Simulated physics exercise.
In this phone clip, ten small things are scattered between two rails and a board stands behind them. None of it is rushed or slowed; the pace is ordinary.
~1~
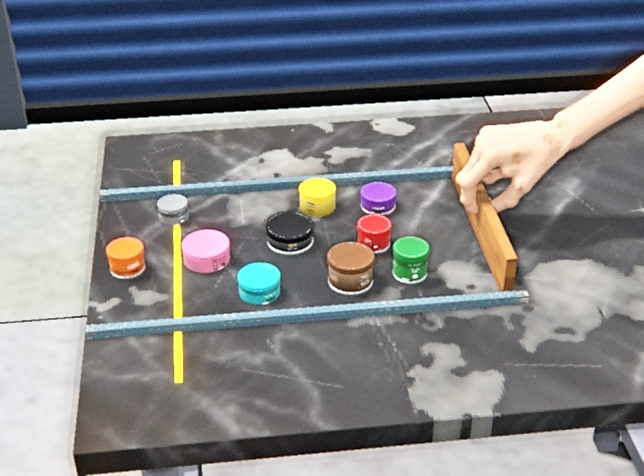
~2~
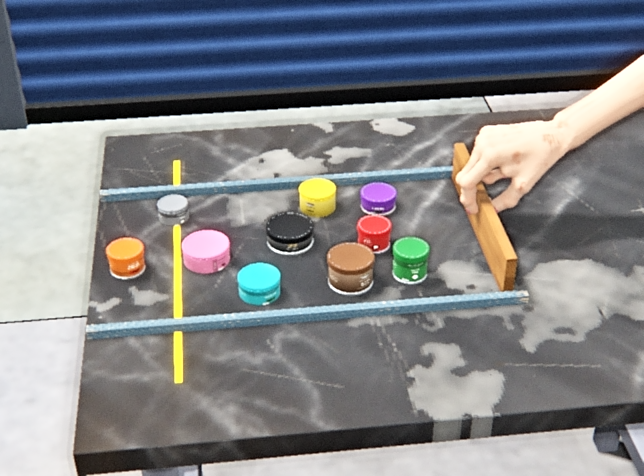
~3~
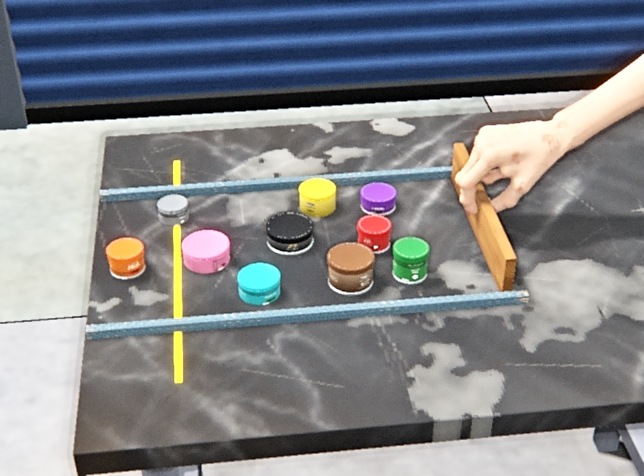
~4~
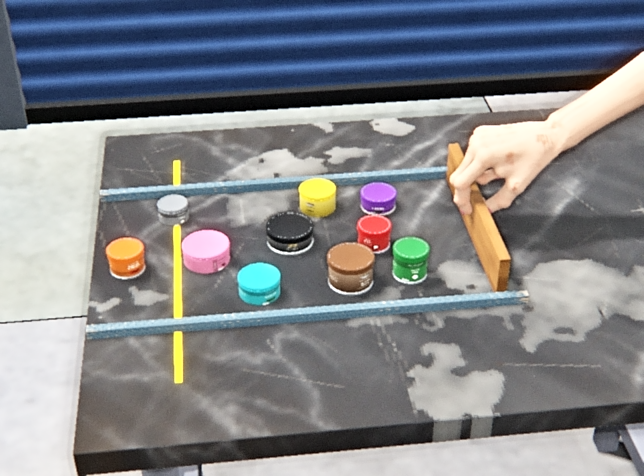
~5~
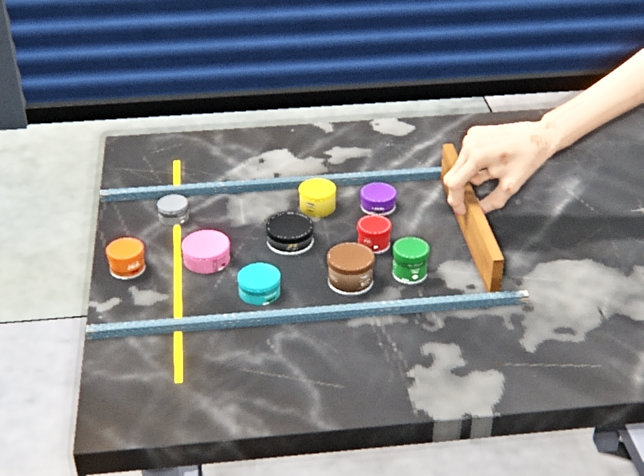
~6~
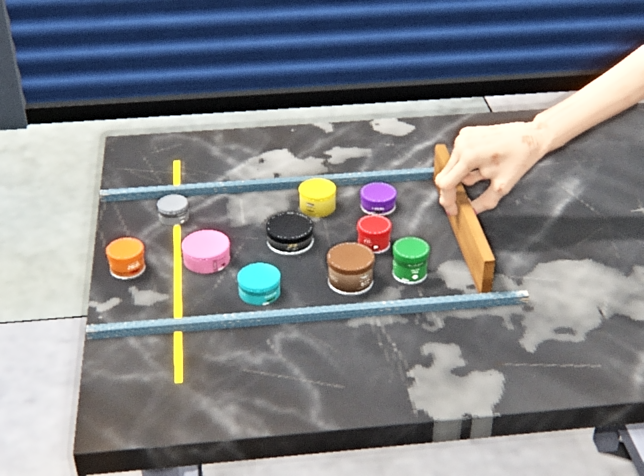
Hand sliding a wooden board slightly left between two blue rails, with colourful tubs sitting still across a dark marbled table.
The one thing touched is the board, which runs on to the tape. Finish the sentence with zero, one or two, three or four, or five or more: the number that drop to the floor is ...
The number that drop to the floor is one or two.
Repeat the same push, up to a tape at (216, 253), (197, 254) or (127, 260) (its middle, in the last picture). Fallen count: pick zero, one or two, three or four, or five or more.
Taking the three places in turn, it would be none at all; none at all; five or more.
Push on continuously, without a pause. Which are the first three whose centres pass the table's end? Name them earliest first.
Orange tin, turquoise tub, grey tub.
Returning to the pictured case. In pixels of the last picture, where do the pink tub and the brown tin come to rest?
Look around (121, 264) for the first and around (123, 287) for the second.
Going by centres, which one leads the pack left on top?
The foremost one is the turquoise tub.
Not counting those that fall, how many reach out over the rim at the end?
Result: 1.
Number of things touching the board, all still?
It ends up touching 3.
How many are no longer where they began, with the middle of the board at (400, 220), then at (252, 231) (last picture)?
Note: First position 2; second position 8.
Soon after, none off yet; orange tin at rest near (126, 259); grey tub at rest near (173, 211); pink tub at rest near (206, 252).
At rest, the number that fall off is one or two; fallen, orange tin.
